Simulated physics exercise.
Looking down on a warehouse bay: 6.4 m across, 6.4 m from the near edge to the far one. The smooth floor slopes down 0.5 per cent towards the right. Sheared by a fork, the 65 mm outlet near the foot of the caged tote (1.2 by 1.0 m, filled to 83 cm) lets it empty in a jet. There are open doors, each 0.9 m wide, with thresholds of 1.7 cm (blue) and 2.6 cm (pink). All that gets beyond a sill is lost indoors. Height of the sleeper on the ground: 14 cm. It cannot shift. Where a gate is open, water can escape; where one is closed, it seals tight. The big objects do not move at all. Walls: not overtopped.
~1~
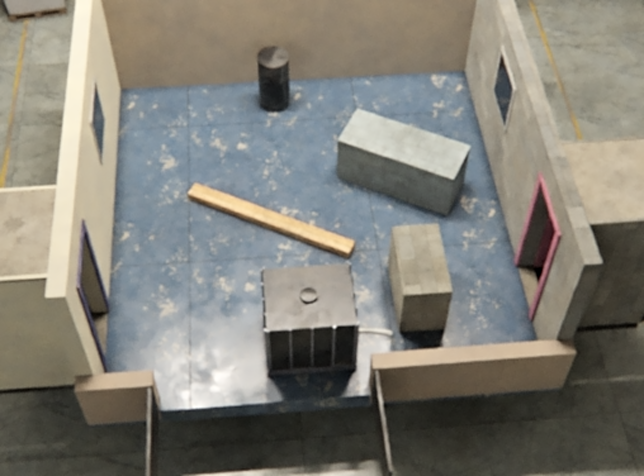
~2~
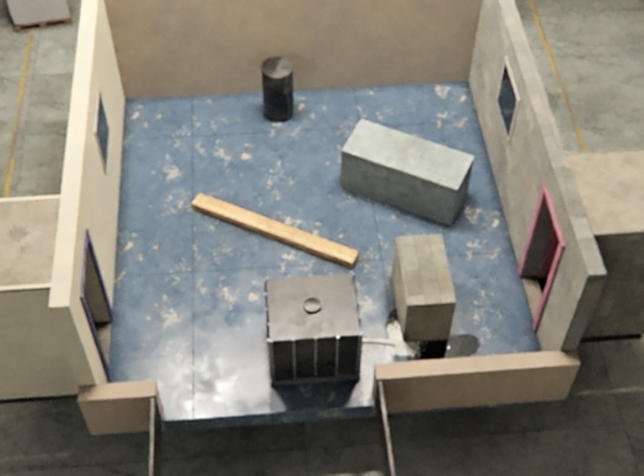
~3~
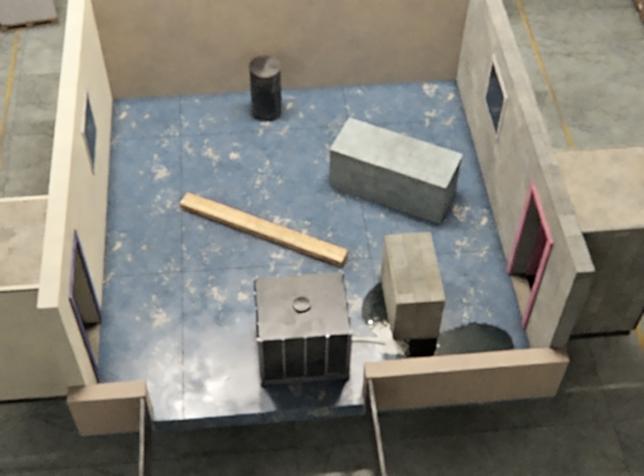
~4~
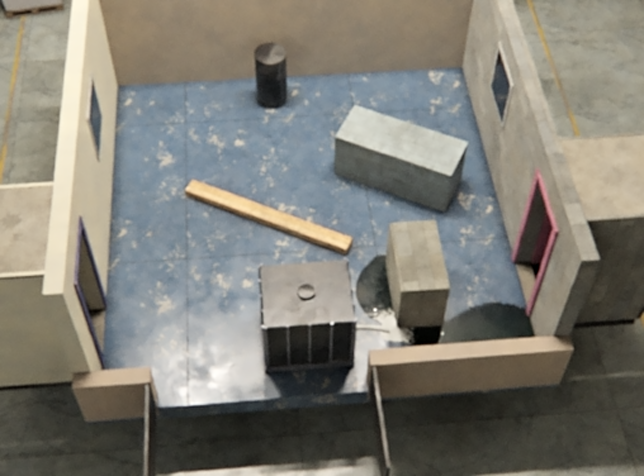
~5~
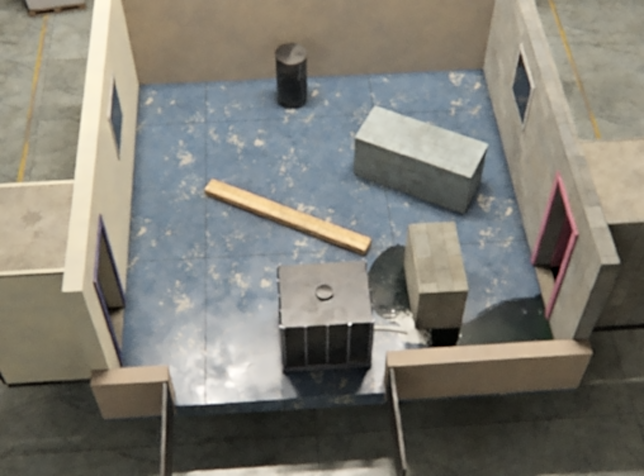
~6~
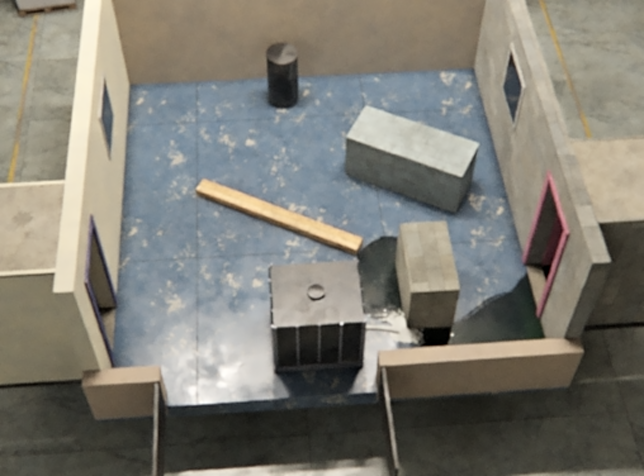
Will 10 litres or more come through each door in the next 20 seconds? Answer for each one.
Blue door - under that amount. Pink door - under that amount.
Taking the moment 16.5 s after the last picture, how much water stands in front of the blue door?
Roughly 0.0 centimetres.
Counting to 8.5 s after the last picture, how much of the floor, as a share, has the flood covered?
25 %.
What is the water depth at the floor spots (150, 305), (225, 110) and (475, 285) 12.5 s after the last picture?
Roughly 0.0, 0.0 and 1.0 cm.
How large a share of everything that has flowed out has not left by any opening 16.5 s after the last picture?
I'd put what remains at some 98 per cent.
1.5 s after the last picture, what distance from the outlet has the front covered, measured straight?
I'd say close to 3.0 m.
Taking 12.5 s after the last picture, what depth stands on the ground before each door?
Blue 0.0 cm, pink 2.0 cm.
Then, 1.5 s after the last picture water covers 10 % of the floor and is deepest (4 cm) near (405, 332); blue door not reached, pink door 1.7 cm at the sill, 0 L in.
Then, 4.5 s after the last picture water covers 15 % of the floor and is deepest (5 cm) near (541, 344); blue door not reached, pink door 1.9 cm at the sill, 0 L in.
Then, 8.5 s after the last picture water covers 25 % of the floor and is deepest (5 cm) near (538, 334); blue door not reached, pink door 1.8 cm at the sill, 0 L in.
Then, 12.5 s after the last picture water covers 30 % of the floor and is deepest (5 cm) near (538, 334); blue door not reached, pink door 1.8 cm at the sill, 0 L in.
Then, 16.5 s after the last picture water covers 35 % of the floor and is deepest (5 cm) near (538, 334); blue door not reached, pink door 1.8 cm at the sill, 0 L in.
